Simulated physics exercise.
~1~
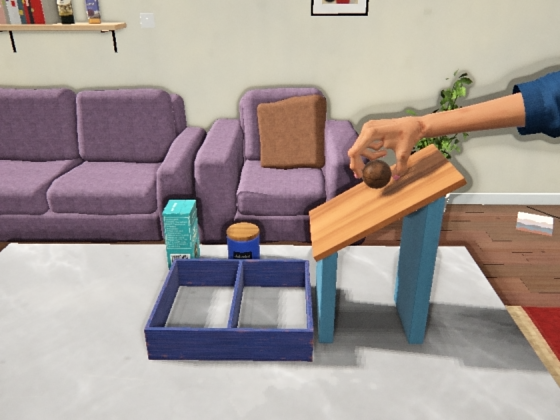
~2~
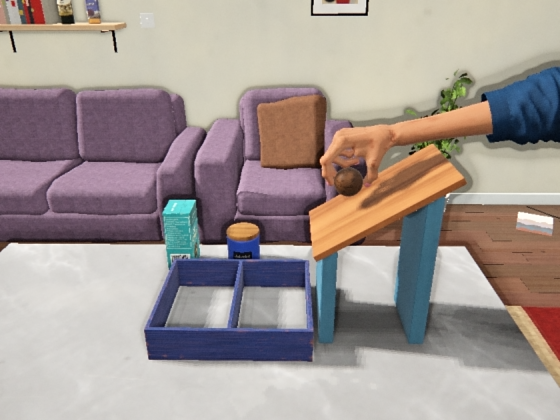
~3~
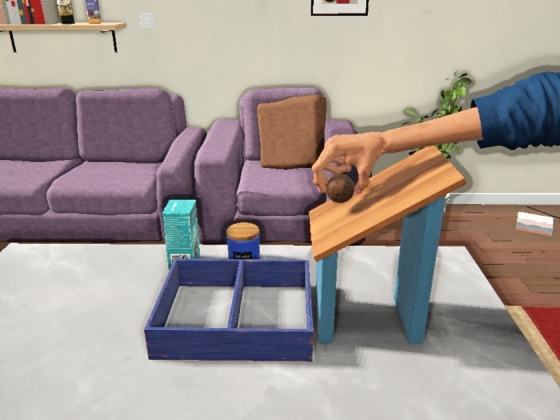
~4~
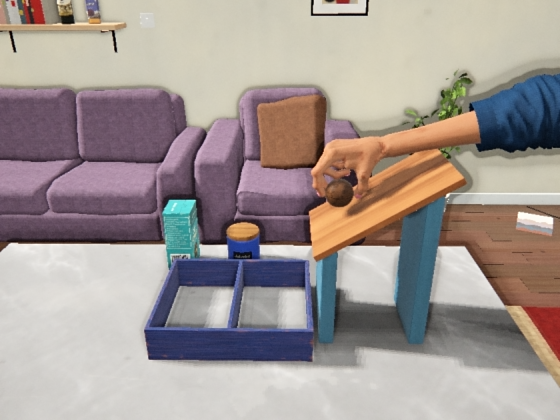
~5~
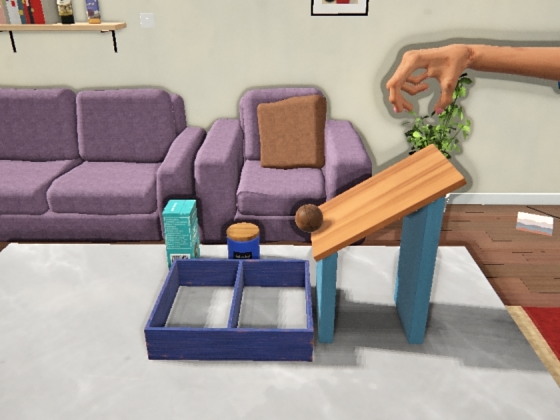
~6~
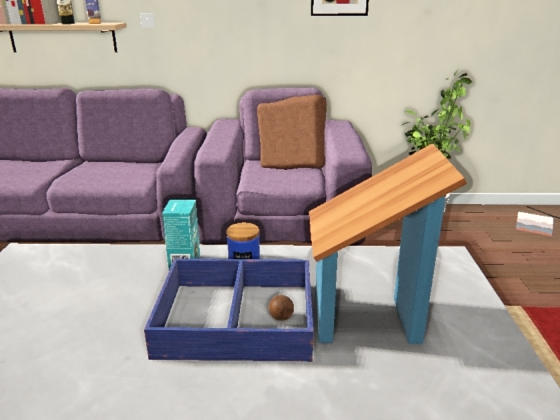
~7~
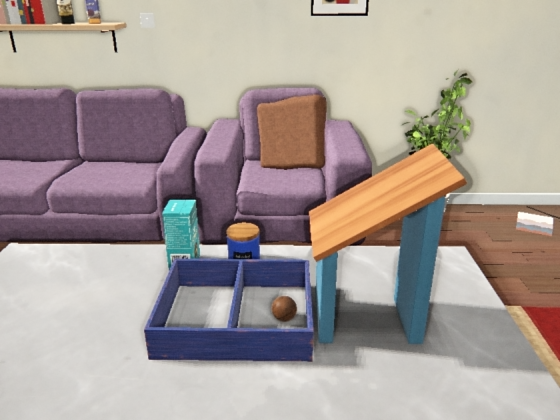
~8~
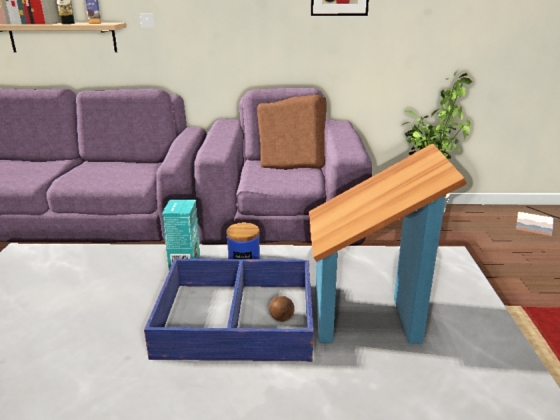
The clip opens on a hand holding a brown ball above a sloping wooden ramp on blue legs, with a dark blue two-bay tray to its left and a turquoise carton and a blue jar standing behind the tray. The hand carries the ball down the slope to the left and pauses near the lower part. It then lets go and draws back to the upper right as the ball reaches the ramp's lower edge. The ball drops into the nearer bay, beside the ramp. It stays there, shifting only slightly, while the carton and jar remain in place.
